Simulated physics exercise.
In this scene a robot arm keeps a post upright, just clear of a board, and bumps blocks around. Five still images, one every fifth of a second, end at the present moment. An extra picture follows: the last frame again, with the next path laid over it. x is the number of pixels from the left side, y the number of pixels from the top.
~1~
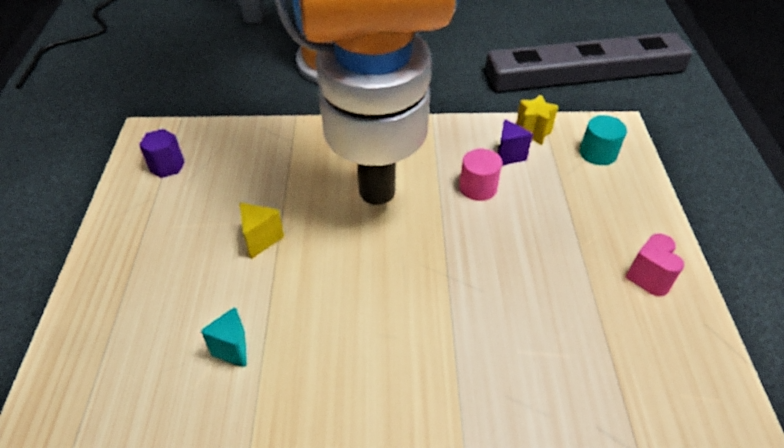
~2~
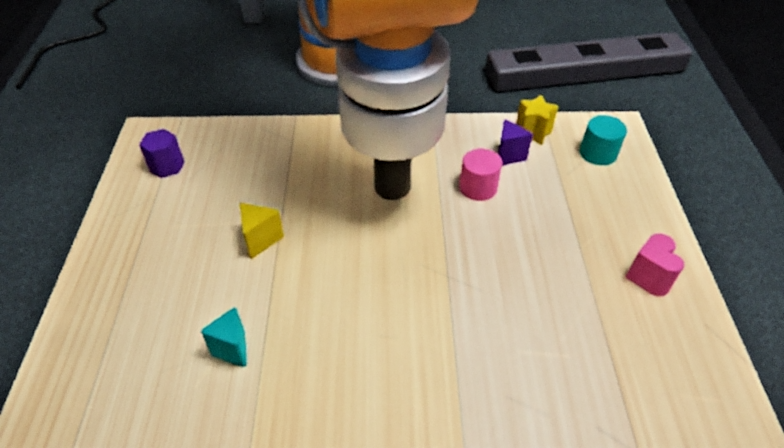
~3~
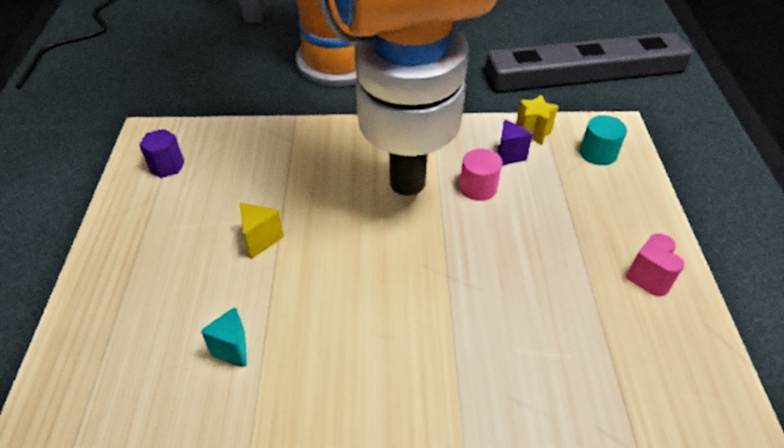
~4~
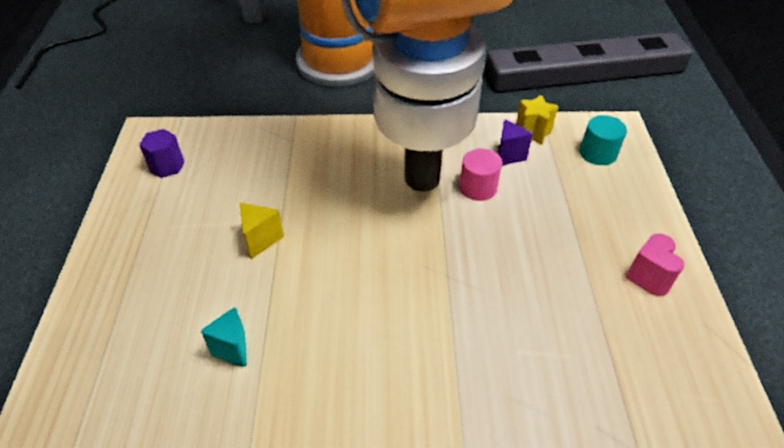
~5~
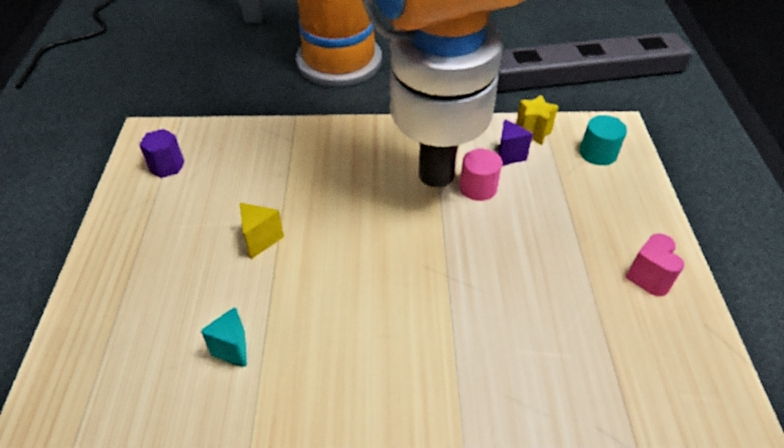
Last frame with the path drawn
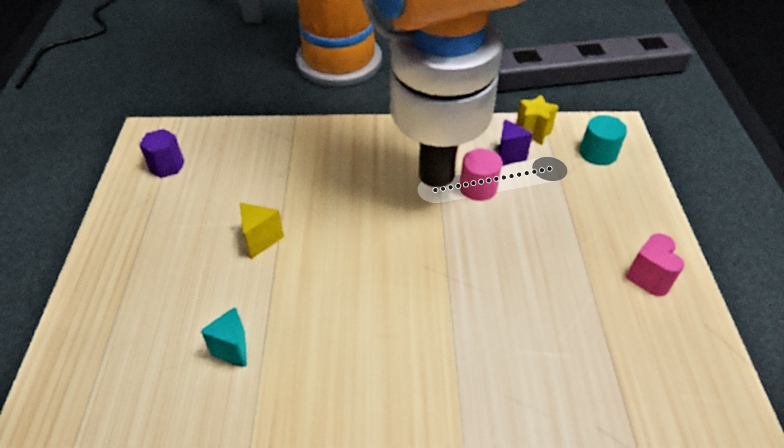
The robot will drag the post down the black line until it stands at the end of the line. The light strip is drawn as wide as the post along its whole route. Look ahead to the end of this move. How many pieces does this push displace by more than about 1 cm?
My guess is one.
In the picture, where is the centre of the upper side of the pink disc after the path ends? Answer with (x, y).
I think it will end close to (586, 163).
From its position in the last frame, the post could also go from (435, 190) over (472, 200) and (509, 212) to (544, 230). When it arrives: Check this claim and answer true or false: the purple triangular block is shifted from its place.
That is false.
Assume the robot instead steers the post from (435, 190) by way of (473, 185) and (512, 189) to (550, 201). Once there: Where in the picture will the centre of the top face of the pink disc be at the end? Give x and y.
I'd say the pink disc ends with its top centre at (588, 162).
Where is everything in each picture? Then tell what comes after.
Post tip (377, 193); block tops, pink disc (483, 161); purple triangular block (513, 130), in the first frame.
Post (393, 189); blocks unchanged, in the second frame.
Post (408, 184); blocks unchanged, in the third frame.
Post (422, 180); blocks unchanged, in the fourth frame.
Post (436, 176); pink disc (483, 161); purple triangular block (513, 130), in the fifth frame.
Path on the board, from (435, 190) to (550, 169).
On the path given first. One third of the way, post (477, 169); pink disc (518, 159).
Two thirds of the way, post (516, 162); pink disc (556, 159).
At the end, post (554, 155); pink disc (586, 163); purple triangular block in place.
